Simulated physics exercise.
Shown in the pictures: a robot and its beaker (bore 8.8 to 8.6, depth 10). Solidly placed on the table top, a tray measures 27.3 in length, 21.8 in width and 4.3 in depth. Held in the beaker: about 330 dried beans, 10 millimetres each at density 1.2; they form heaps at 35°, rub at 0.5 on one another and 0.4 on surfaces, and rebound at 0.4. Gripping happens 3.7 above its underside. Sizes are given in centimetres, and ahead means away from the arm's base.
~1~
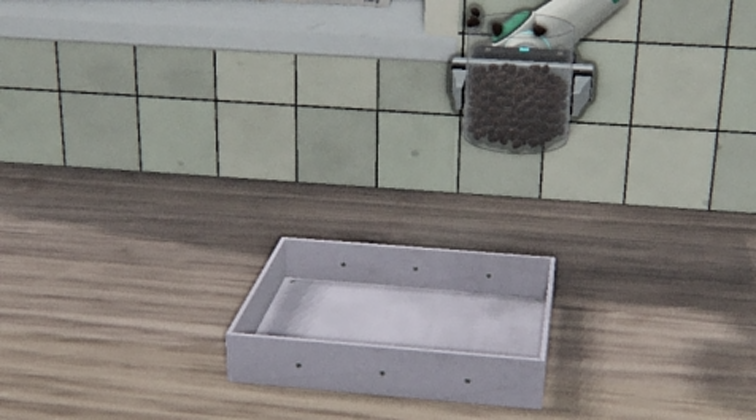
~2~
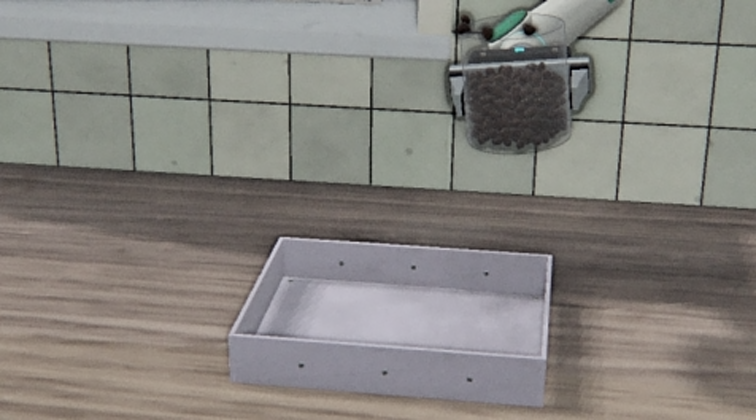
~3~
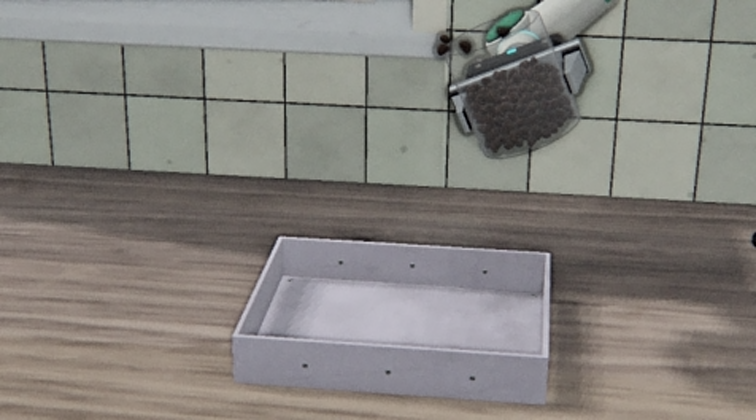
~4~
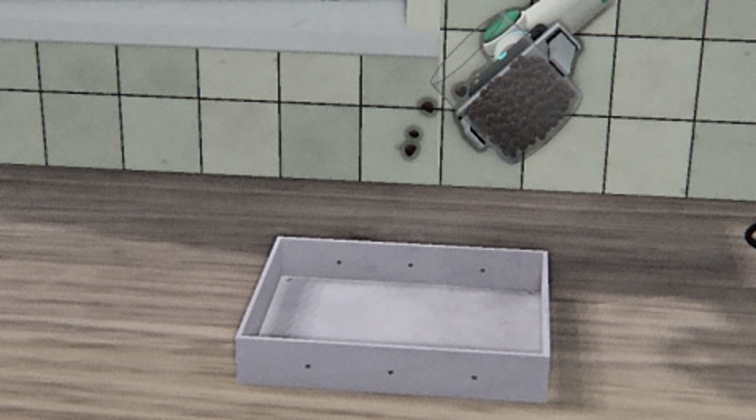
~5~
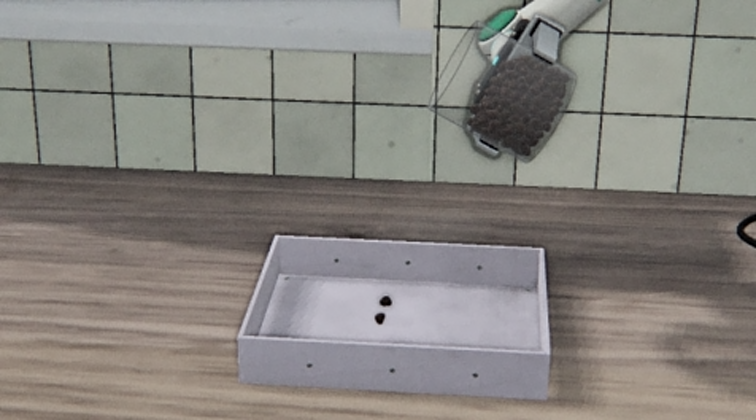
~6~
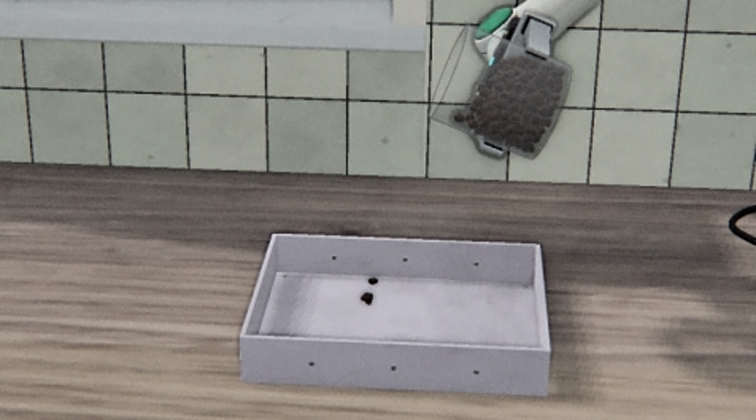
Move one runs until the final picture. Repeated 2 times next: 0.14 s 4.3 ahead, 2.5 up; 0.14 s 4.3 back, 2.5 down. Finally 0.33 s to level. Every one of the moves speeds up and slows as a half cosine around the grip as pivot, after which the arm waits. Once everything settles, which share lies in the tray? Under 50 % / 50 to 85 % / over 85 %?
Under 50 %.
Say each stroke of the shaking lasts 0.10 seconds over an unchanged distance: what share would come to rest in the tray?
Roughly 60 percent would.
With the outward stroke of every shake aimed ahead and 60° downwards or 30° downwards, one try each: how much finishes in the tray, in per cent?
0 and 5 %.
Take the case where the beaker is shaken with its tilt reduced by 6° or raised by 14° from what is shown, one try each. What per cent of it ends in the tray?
First try around 25 %, second around 70 %.
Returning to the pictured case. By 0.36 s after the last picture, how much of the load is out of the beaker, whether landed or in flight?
Share gone by then: Close to 20 %.
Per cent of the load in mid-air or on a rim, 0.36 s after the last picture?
Roughly 12 percent.
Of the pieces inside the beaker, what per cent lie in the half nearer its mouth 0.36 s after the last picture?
Around 40 in a hundred.
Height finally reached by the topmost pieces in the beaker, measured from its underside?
I'd say close to 6.0 cm.
Then, 0.36 s later, tilted 69° forward, highest piece 27 above the table; 273 in the beaker, 21 in the tray, 40 in flight or on a rim.
Then, 0.71 s later, tilted 39° forward, highest piece 28 above the table; 209 in the beaker, 122 in the tray, 2 on the table or floor, 1 in flight or on a rim.
Then, 1.09 s later, level, highest piece 27 above the table; 208 in the beaker, 124 in the tray, 2 on the table or floor.
Then, 2.14 s later, level, highest piece 27 above the table; 208 in the beaker, 124 in the tray, 2 on the table or floor.
At rest, 208 in the beaker, 124 in the tray, 2 on the table or floor. That is 37 % in the tray.
